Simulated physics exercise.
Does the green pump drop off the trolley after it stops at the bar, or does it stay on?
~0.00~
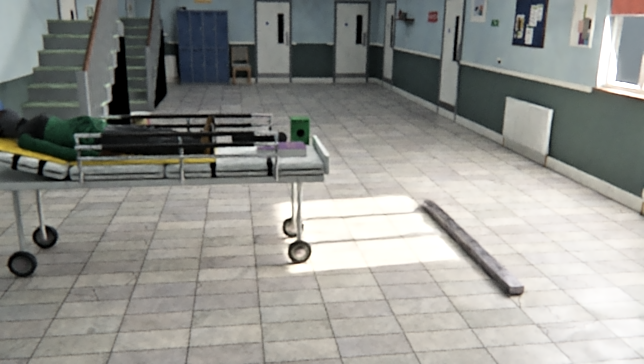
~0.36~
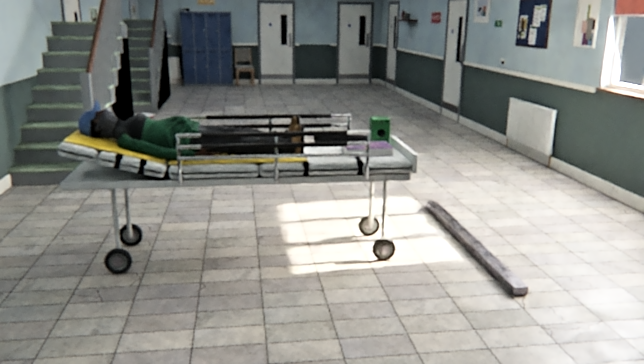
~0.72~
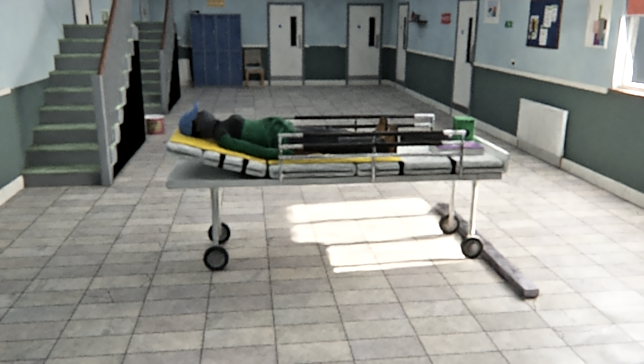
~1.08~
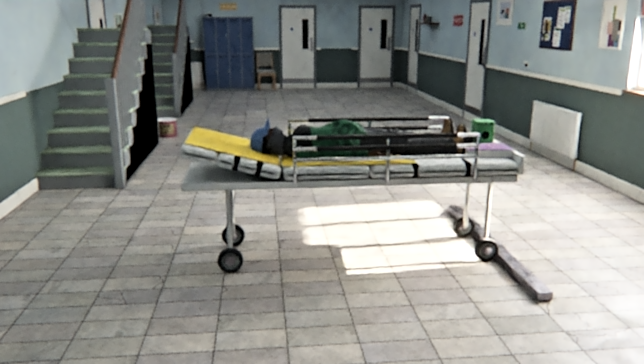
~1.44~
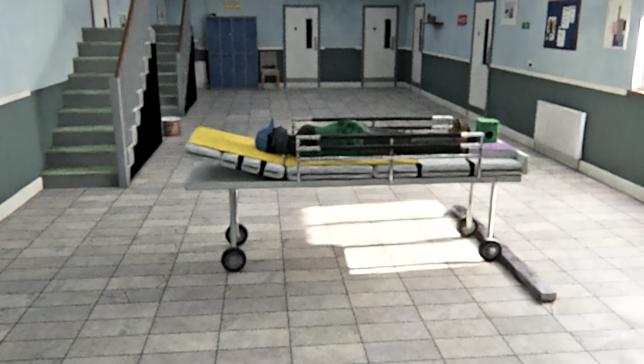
The green pump stays on the trolley, still upright near the right end.
